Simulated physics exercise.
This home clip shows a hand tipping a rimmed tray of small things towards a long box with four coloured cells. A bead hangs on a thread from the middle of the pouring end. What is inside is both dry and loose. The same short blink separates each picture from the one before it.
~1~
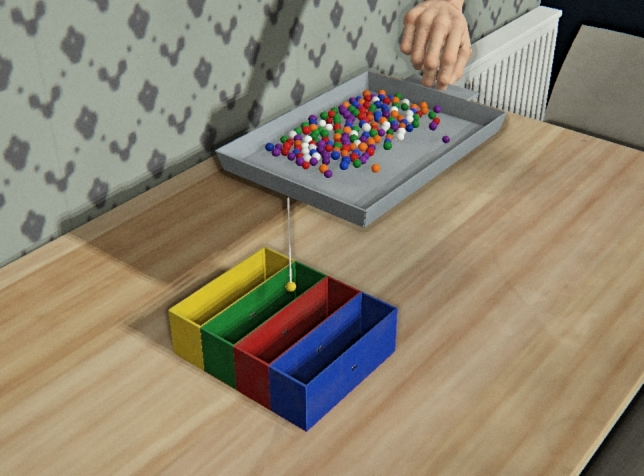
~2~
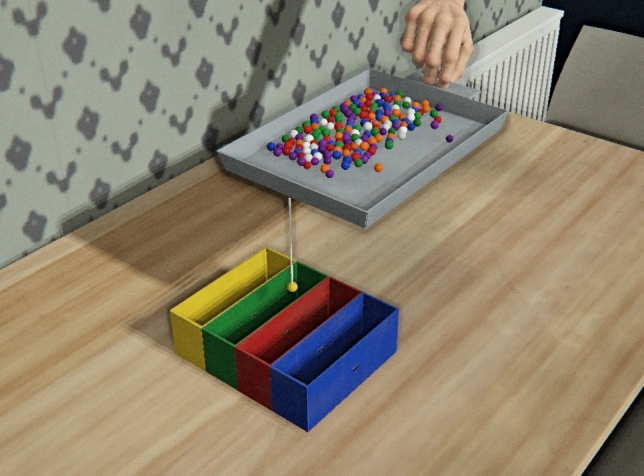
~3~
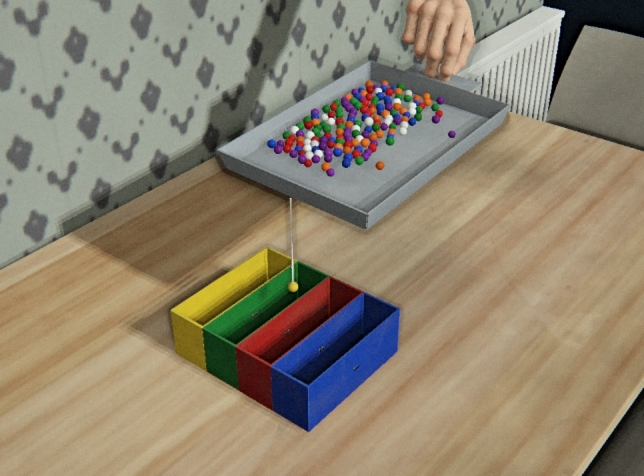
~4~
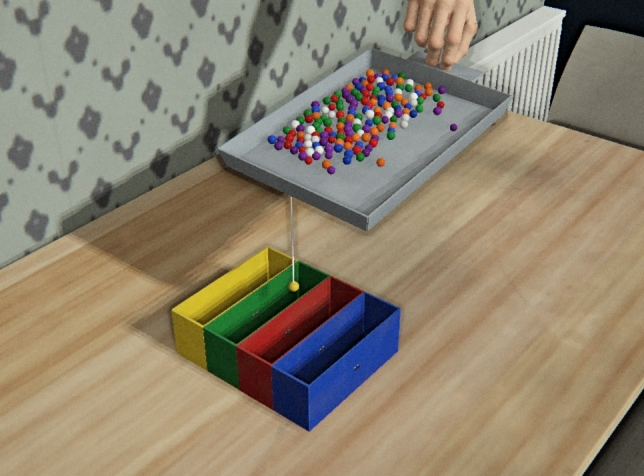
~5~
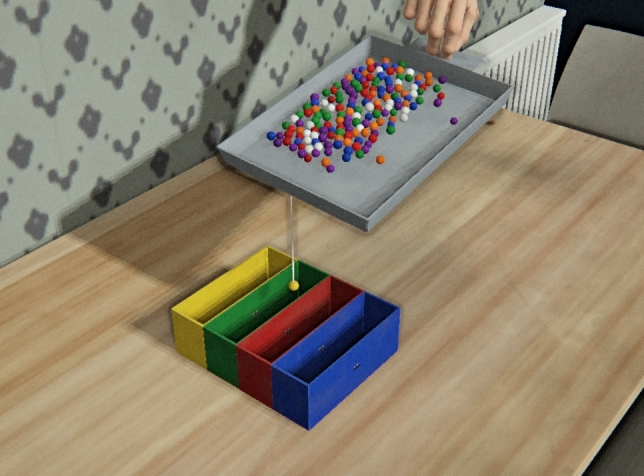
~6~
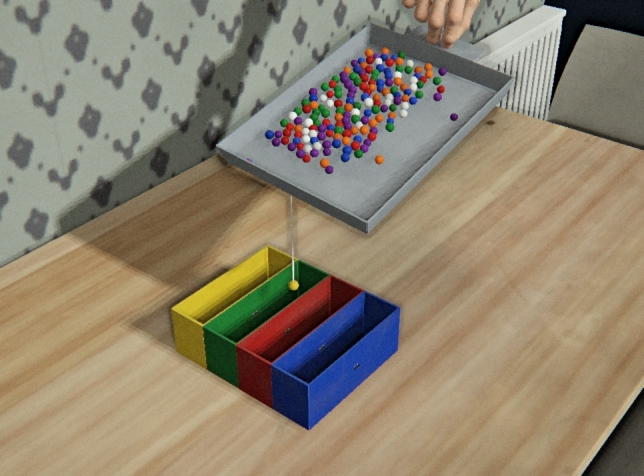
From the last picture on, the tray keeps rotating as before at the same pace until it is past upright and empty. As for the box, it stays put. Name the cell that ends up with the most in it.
Most ends up in the blue cell.
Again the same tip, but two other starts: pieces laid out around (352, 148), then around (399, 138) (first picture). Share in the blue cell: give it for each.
Share in order: Roughly 50 %, 60 %.
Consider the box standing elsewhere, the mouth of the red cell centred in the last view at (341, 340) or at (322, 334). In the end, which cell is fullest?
Placing A: The red cell / placing B: The blue one.
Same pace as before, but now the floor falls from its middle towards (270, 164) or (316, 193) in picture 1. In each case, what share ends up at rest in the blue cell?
About 0 and 20 percent.
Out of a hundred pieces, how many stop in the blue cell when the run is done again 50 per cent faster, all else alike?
About 60 %.
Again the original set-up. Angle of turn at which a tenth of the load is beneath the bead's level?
About 65 degrees.
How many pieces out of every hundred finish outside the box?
My estimate is close to 40 %.
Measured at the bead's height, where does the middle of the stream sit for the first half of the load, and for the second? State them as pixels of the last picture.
About (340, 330), and after that about (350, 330).
Shortly afterwards, tray tipped steeply; the bulk on the tray; only a few in the blue cell; only a few in the red cell; a little falling or outside the box.
Next, tray tipped right over; near a quarter on the tray; near a quarter in the blue cell; a little in the red cell; only a few in the green cell; near half falling or outside the box.
Some moments later, tray tipped past a quarter turn; near half in the blue cell; a little in the red cell; only a few in the green cell; near half falling or outside the box.
In the end, tray tipped past a quarter turn; near half in the blue cell; a little in the red cell; only a few in the green cell; none at all in the yellow cell; near half outside the box.
